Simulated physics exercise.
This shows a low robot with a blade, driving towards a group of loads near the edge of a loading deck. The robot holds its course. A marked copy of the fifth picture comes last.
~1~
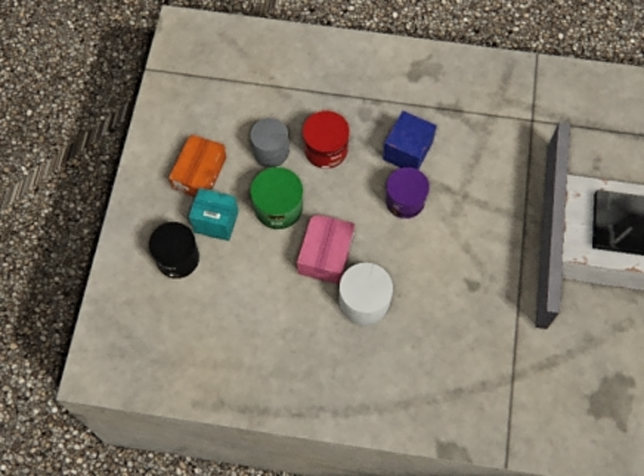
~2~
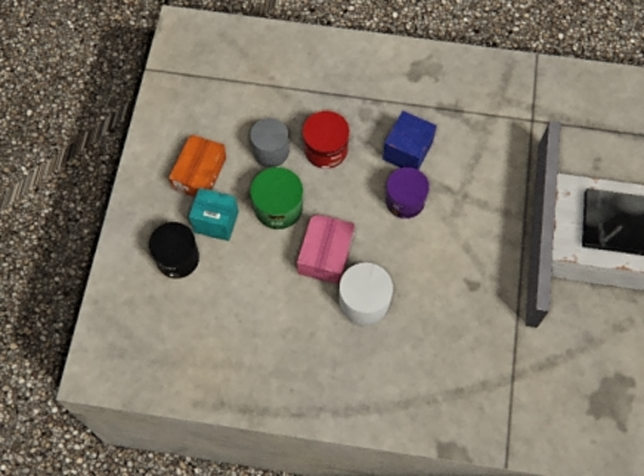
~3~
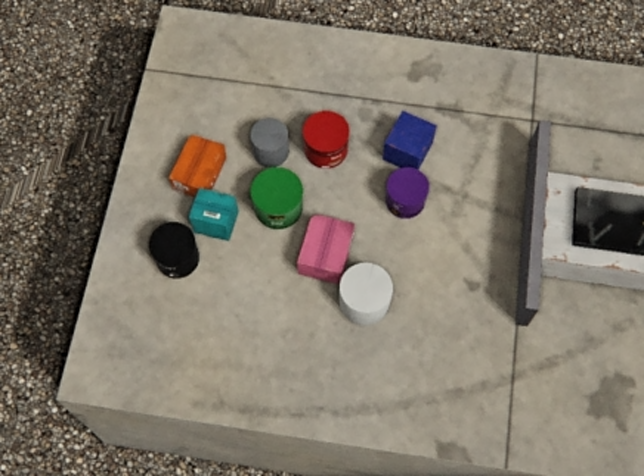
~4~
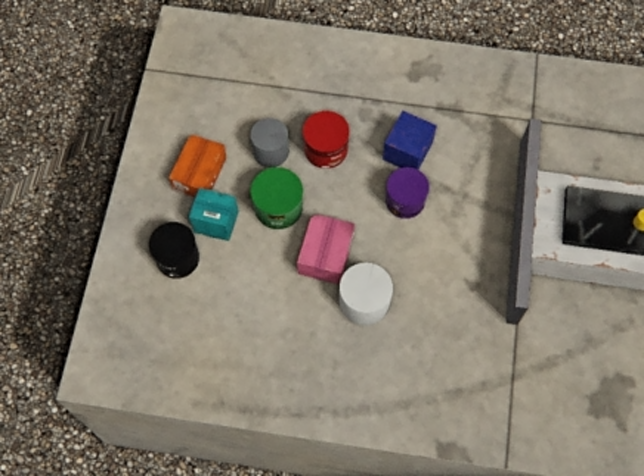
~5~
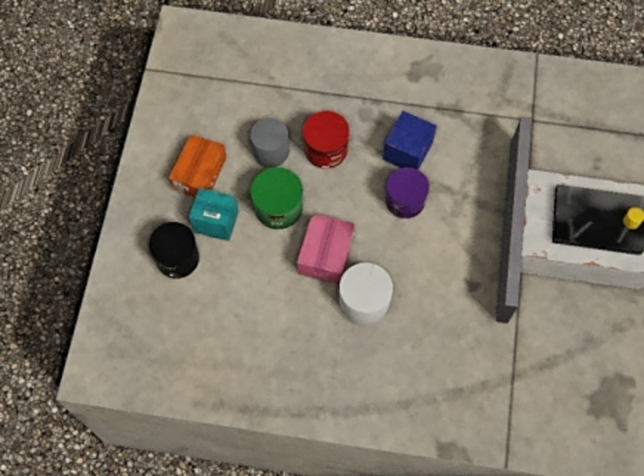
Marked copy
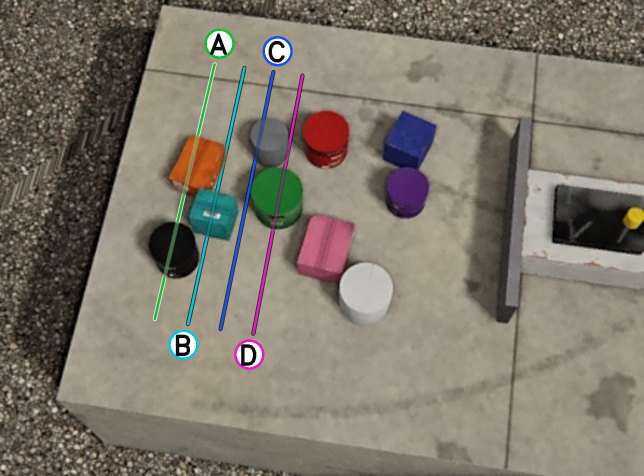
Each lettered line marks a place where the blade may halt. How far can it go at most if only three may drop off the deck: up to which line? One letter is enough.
A is the last line within the limit.
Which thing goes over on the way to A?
The turquoise box goes over.
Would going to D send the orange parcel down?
No.
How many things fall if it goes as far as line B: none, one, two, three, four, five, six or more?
By then, none.
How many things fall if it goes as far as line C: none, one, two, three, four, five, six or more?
In all, none.
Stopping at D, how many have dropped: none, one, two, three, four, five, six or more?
The count is none.
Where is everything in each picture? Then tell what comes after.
Purple pail (407, 193); white canister (365, 294); blue crate (410, 143), in the first picture.
Robot (622, 222); turquoise box (214, 215), in the second picture.
Robot (613, 221); black pail (175, 251), in the third picture.
Robot (602, 219); green pail (277, 200), in the fourth picture.
Robot (592, 218); red pail (326, 141); purple pail (407, 193); white canister (365, 294), in the fifth picture.
On the marked copy, A at (186, 184); B at (218, 188); C at (249, 193); D at (279, 197).
With A. Early on, robot (469, 201); white canister (350, 294); blue crate (379, 140).
Further on, robot (349, 184); orange parcel (188, 167); grey canister (198, 123).
At the end, robot (255, 171); turquoise box over the edge; orange parcel (123, 159); one fallen.
As for the rest, B is within the limit but short; C is within the limit but short; D is within the limit but short.
